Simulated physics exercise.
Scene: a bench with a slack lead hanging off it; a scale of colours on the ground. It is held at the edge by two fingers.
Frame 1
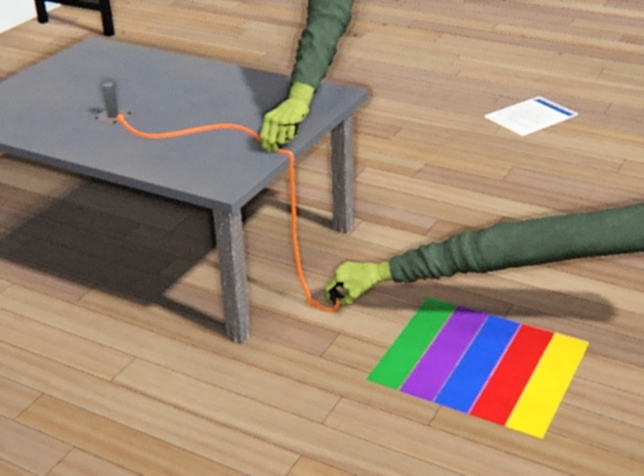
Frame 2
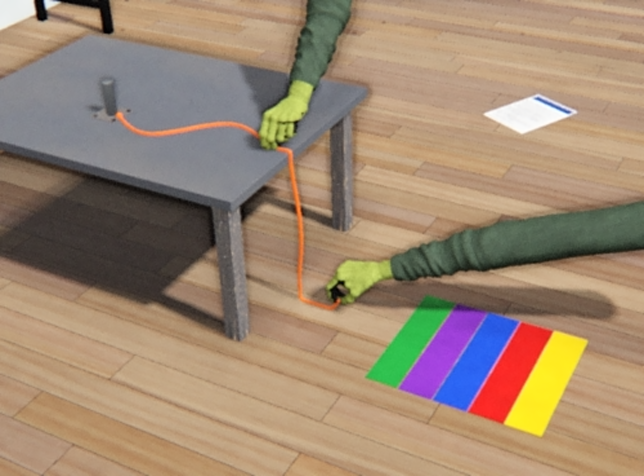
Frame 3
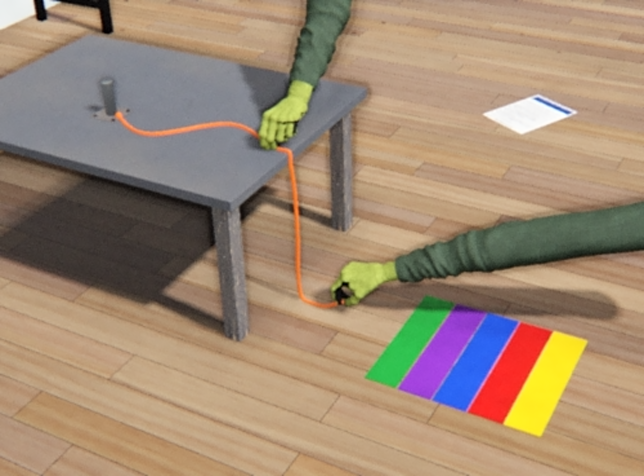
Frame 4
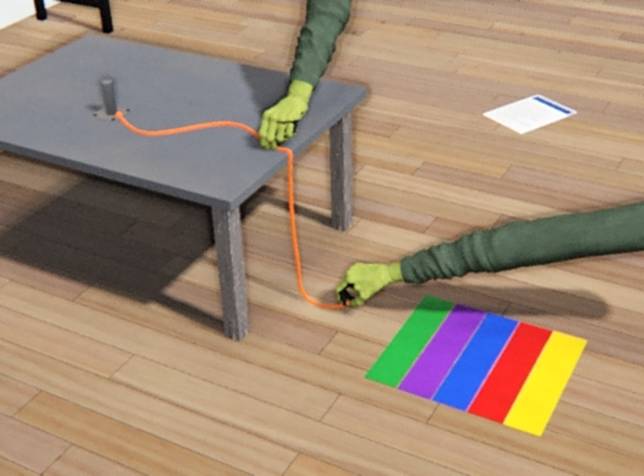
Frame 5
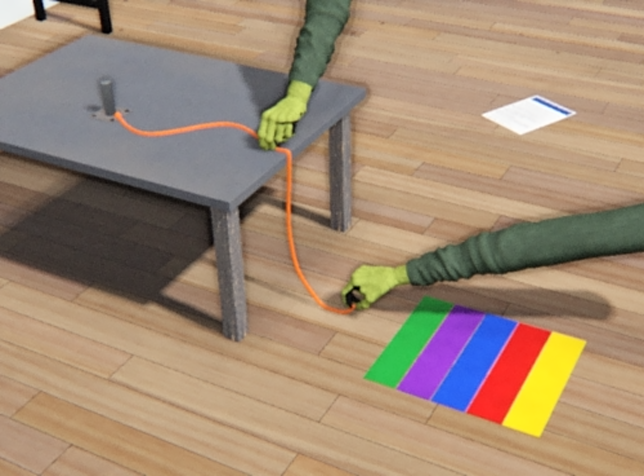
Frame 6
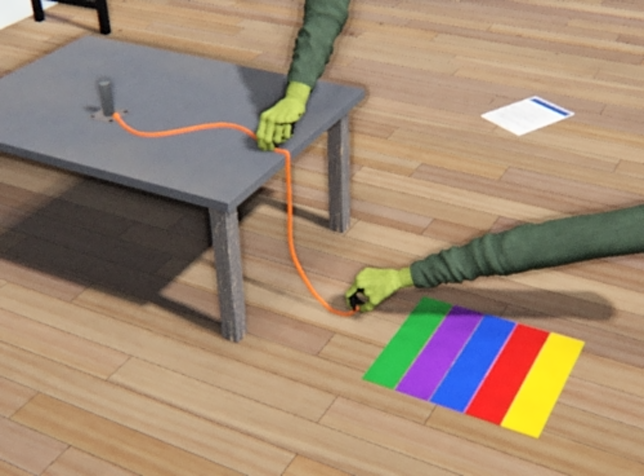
A green hand slowly draws the end of an orange lead rightward beside a grey bench.
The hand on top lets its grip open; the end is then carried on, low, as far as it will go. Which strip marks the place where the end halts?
The blue strip does.
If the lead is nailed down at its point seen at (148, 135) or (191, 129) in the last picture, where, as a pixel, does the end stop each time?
First try at (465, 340), second at (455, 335).
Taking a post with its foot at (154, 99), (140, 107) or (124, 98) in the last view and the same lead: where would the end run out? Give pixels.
Roughly (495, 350), (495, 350) and (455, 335).
Early on, end near (422, 328); over green.
Midway, end near (456, 338); over purple.
At the end of the slack, end near (477, 344); over blue. Over blue.
